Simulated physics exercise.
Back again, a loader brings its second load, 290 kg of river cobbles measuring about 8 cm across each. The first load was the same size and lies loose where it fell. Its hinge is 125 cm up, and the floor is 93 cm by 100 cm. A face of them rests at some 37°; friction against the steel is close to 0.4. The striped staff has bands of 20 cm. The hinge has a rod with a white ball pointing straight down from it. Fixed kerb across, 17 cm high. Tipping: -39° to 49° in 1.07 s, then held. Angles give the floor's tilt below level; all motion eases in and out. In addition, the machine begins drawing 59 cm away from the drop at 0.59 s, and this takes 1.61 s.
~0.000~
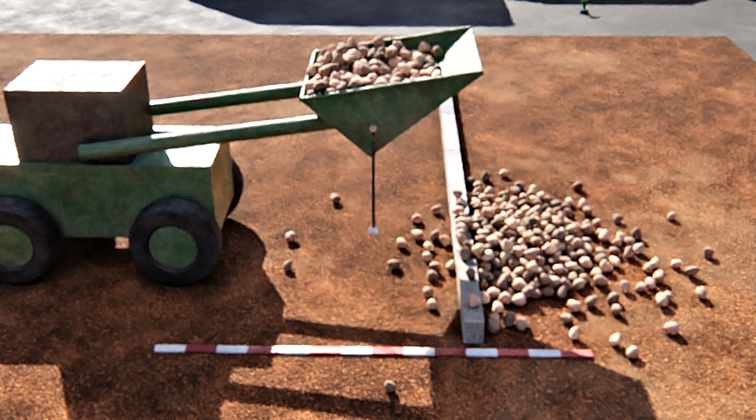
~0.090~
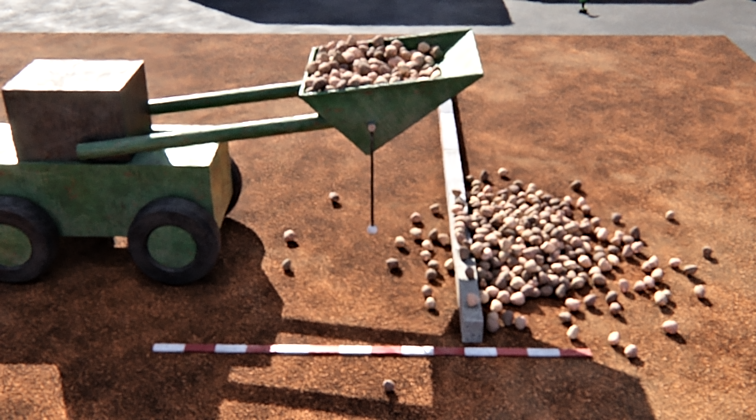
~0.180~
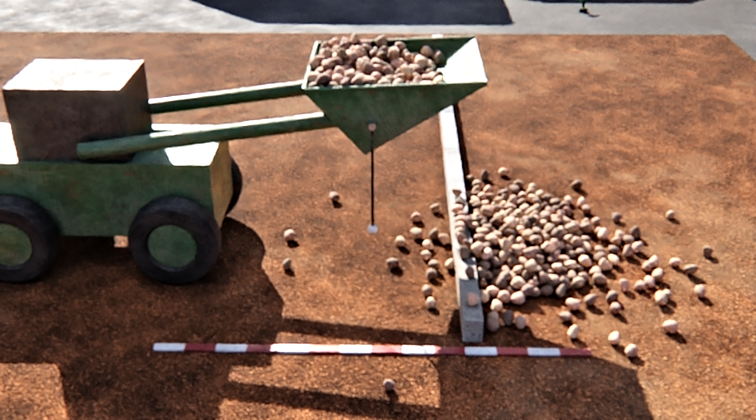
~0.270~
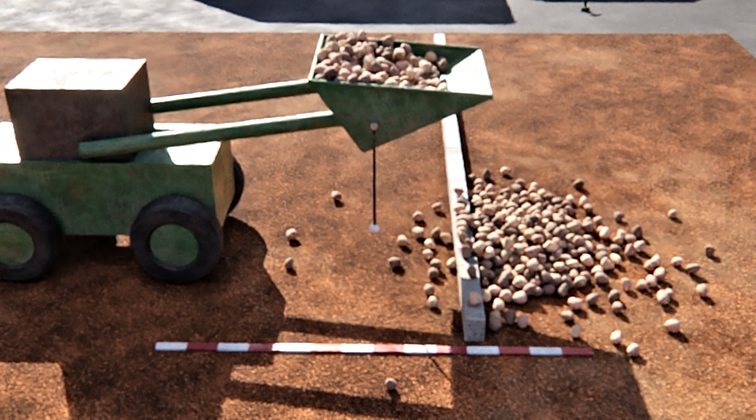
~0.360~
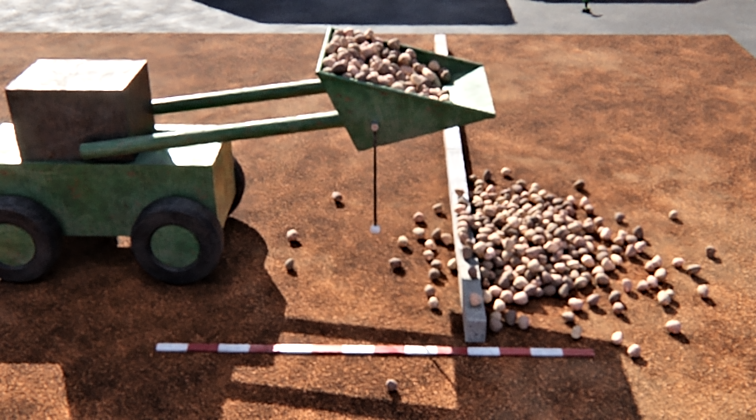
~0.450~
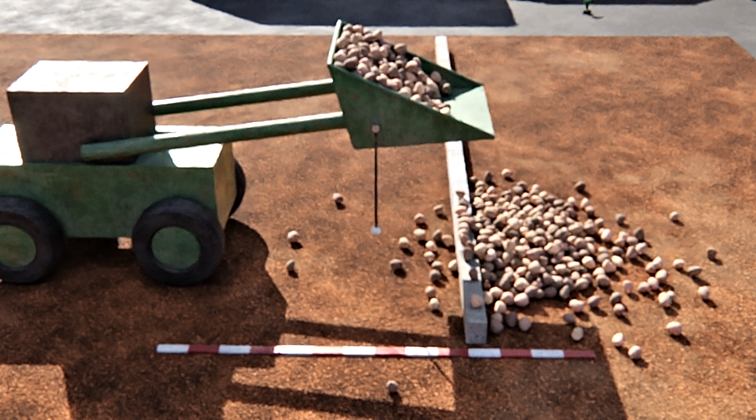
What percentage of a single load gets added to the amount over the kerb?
19 %.
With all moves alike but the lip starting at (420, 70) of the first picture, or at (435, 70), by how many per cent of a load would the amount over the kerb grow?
0 %, then 0 %.
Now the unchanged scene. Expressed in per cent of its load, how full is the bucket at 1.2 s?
I'd say about 30 per cent.
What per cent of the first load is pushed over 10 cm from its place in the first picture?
About 5 per cent.
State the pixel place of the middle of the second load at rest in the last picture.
They come to rest centred about (436, 245).
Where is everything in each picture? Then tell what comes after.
In the first picture, the bucket is at -39°, its lip at (483, 72); the top of the load is at (355, 53). The earlier load is highest near (464, 228), 22 cm above ground level, 9 % on this side of the kerb, 92 % over the kerb.
In the second picture, the bucket is at -37°, its lip at (483, 75); the top of the load is at (354, 52); the stones move at 0.1 m/s on average.
In the third picture, lip at (487, 83), floor tilted -32°, highest stones at (351, 48); the stones move at 0.3 m/s on average.
In the fourth picture, the bucket is at -25°, its lip at (493, 97); the top of the load is at (350, 47); the stones move at 0.4 m/s on average.
In the fifth picture, lip at (495, 116), floor tilted -16°, highest stones at (344, 42); the stones move at 0.4 m/s on average.
In the sixth picture, lip at (495, 138), floor tilted -5°, highest stones at (353, 40); the stones move at 0.5 m/s on average.
After 0.8 s the floor is at 35°; in per cent of one load, 100 in the bucket, 9 on this side of the kerb, 92 over the kerb; the foremost stones are at (699, 262).
After 1.2 s the floor is at 49°; in per cent of one load, 29 in the bucket, 77 on this side of the kerb, 95 over the kerb; the foremost stones are at (699, 262).
After 2.7 s the floor is at 49°; in per cent of one load, 0 in the bucket, 90 on this side of the kerb, 110 over the kerb; the foremost stones are at (699, 262).
After 5.2 s the floor is at 49°; in per cent of one load, 0 in the bucket, 90 on this side of the kerb, 110 over the kerb; the foremost stones are at (699, 262). Net gain over the kerb, 19.
